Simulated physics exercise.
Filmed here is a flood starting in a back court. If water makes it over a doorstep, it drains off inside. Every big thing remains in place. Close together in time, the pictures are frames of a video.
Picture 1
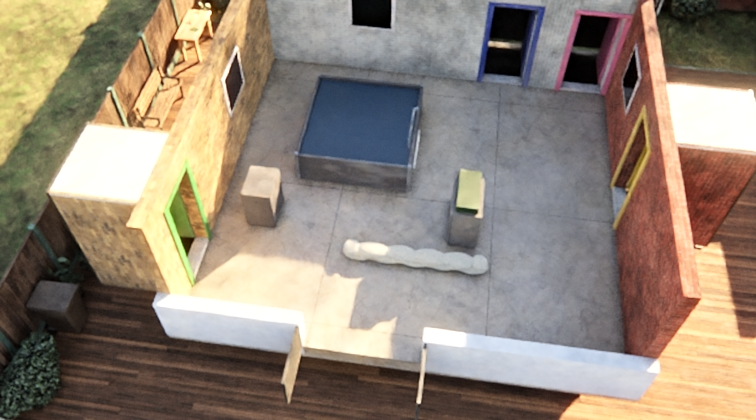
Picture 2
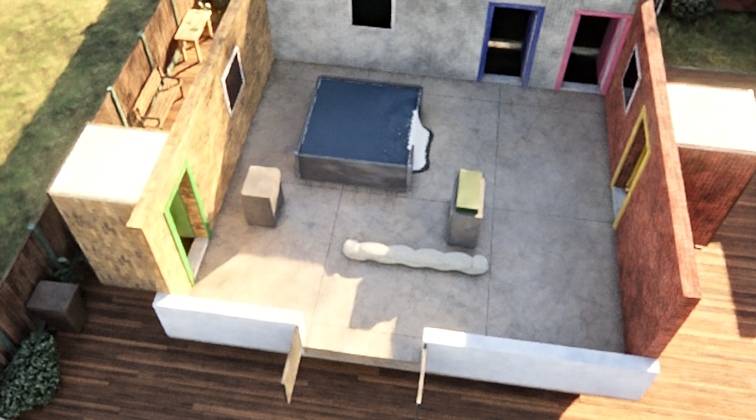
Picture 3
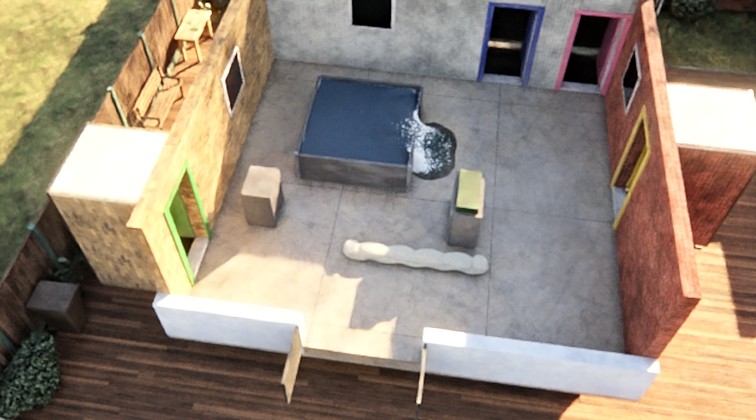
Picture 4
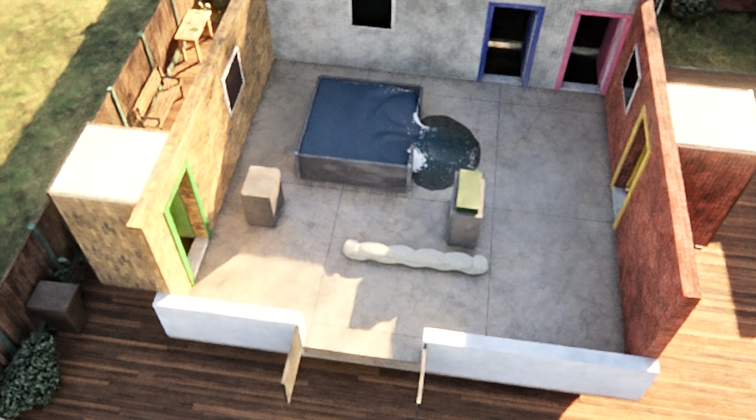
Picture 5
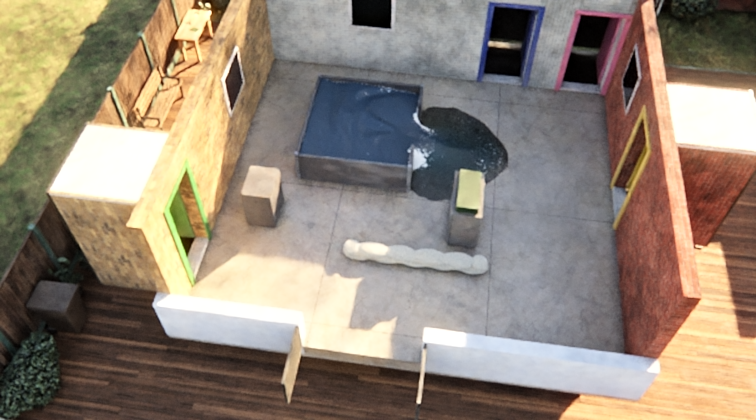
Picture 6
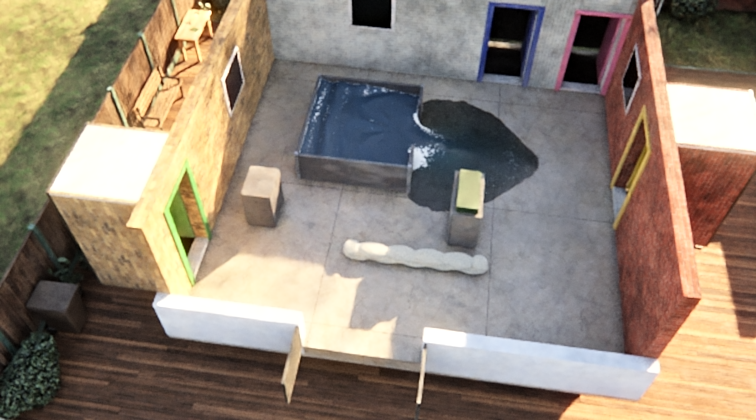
A large open tank of still, dark water in a walled courtyard let water out through its right side, and the puddle spread rightward across the grey floor, passing behind a small block.
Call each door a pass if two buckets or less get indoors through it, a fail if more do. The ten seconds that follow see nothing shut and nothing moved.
Yellow door: Fail, pink door: Fail, green door: Pass, blue door: Fail.
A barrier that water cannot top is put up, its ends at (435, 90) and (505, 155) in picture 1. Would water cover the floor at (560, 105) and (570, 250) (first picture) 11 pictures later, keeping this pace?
Result, in order: Bone-dry / swamped.
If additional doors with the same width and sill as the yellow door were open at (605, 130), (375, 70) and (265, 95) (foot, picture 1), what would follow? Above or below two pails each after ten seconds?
First crosses the line, second stays short of it, third stays short of it.
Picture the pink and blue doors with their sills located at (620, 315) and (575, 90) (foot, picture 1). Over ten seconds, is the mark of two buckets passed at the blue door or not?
Note - blue door ends up higher.
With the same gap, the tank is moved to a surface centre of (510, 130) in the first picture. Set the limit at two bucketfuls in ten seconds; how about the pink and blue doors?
The pink door exceeds it while the blue door doesn't reach it.
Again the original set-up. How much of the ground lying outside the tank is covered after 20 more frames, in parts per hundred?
Estimated share: About 40 %.
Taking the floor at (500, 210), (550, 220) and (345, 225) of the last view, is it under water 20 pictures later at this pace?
The three points read soaked through, soaked through and clear.
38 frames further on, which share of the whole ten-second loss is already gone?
Close to 75 per cent, I'd say.
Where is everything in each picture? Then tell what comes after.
In the first picture, still water in the open tank at (362, 121).
In the second picture, the front is at (420, 170), out from the gap at (414, 140).
In the third picture, the front is at (444, 173), out from the gap at (414, 142).
In the fourth picture, the front is at a hidden place, out from the gap at (414, 142).
In the fifth picture, the front is at (504, 154), out from the gap at (414, 142).
In the sixth picture, the front is at (533, 166), out from the gap at (414, 141).
A moment on, water covers 25 % of the floor; the yellow door wet at the sill, nothing in, the pink door not reached, the green door not reached, the blue door not reached.
Next, water covers 35 % of the floor; the yellow door over two buckets in, the pink door wet at the sill, nothing in, the green door not reached, the blue door under two buckets in.
Then, water covers 40 % of the floor; the yellow door far over two buckets in, the pink door over two buckets in, the green door not reached, the blue door under two buckets in.
Later, water covers 55 % of the floor; the yellow door far over two buckets in, the pink door far over two buckets in, the green door not reached, the blue door over two buckets in.
In the end, water covers 75 % of the floor; the yellow door far over two buckets in, the pink door far over two buckets in, the green door wet at the sill, nothing in, the blue door over two buckets in.
